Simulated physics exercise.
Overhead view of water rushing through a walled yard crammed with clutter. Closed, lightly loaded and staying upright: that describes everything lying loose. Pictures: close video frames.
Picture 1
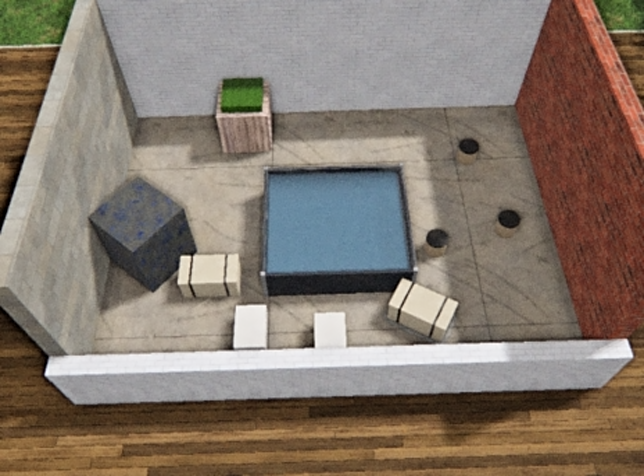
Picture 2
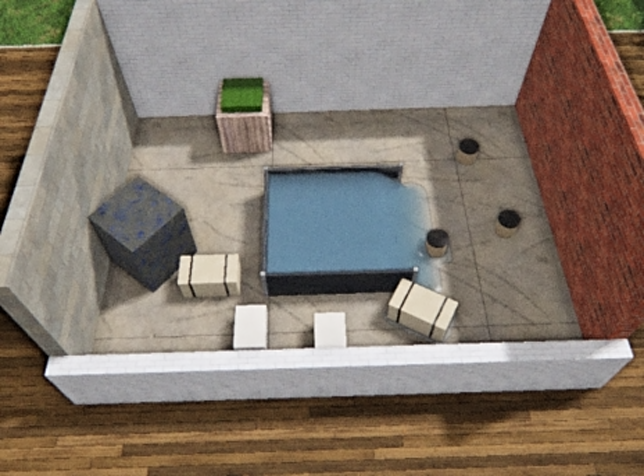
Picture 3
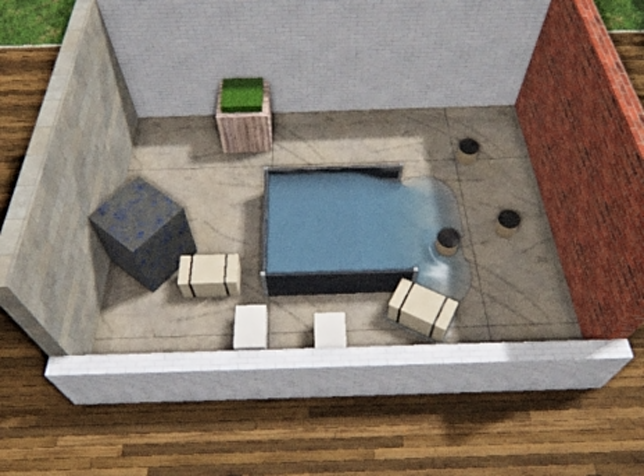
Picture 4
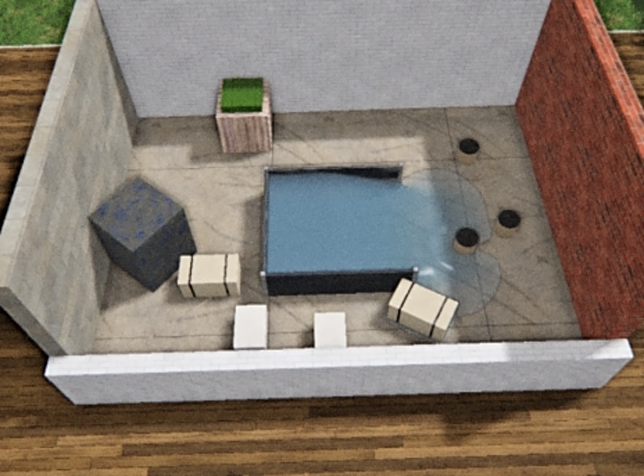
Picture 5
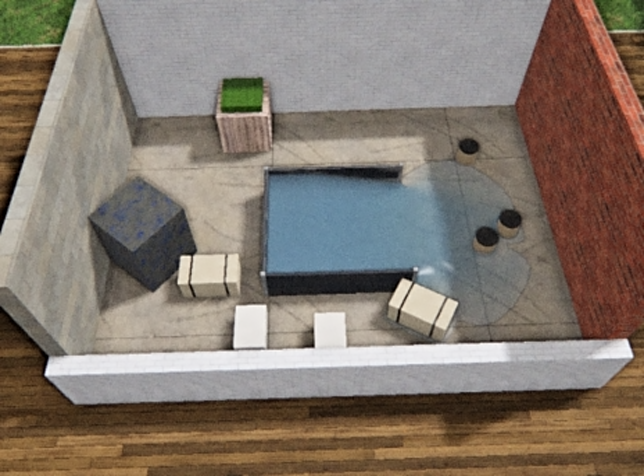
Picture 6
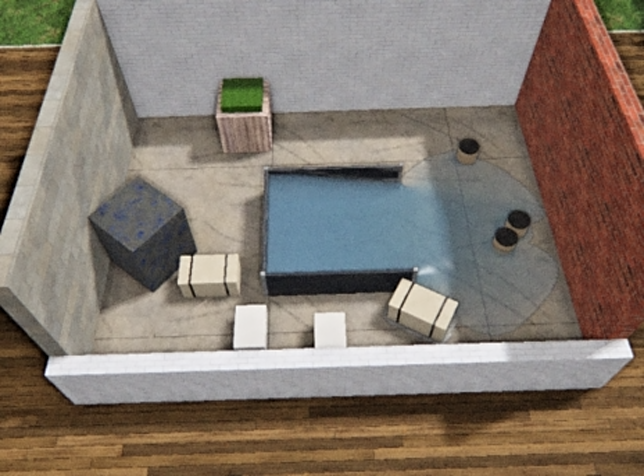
The clip opens on a walled yard holding a raised pool of blue water, with crates, blocks and three small pails around it. Water pours out over the pool's right side and spreads across the floor, pushing the nearest pail rightward until it sits beside another, which shifts slightly.
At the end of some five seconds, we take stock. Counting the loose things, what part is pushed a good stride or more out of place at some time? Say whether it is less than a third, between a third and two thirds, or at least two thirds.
The things swept well aside make up two thirds or a bigger part.
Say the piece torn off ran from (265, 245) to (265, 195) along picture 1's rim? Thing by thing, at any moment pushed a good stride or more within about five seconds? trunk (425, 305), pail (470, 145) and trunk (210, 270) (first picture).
In turn: Stayed within it, stayed within it, moved that far.
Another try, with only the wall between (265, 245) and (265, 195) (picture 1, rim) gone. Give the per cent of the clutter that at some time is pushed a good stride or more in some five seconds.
I make it 10 per cent.
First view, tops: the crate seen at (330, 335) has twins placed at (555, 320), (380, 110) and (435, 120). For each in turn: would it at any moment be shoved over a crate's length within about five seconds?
Listed in order: Displaced, displaced, then displaced.
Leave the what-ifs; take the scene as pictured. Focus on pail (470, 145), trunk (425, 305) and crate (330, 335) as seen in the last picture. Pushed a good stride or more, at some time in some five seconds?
First displaced that much, second displaced that much, third displaced that much.
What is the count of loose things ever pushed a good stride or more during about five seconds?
My tally gives 6.
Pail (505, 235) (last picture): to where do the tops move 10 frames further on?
I'd expect it around (546, 298).
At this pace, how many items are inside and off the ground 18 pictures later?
That adds up to 3.
A moment on, 2 of 7 are well off their spots; 0 afloat.
Next, 1 of 7 are well off their spots; 2 afloat.
Later, 3 of 7 are well off their spots; 3 afloat.
In the end, 6 of 7 are well off their spots, and 6 have been at some point; 5 afloat.
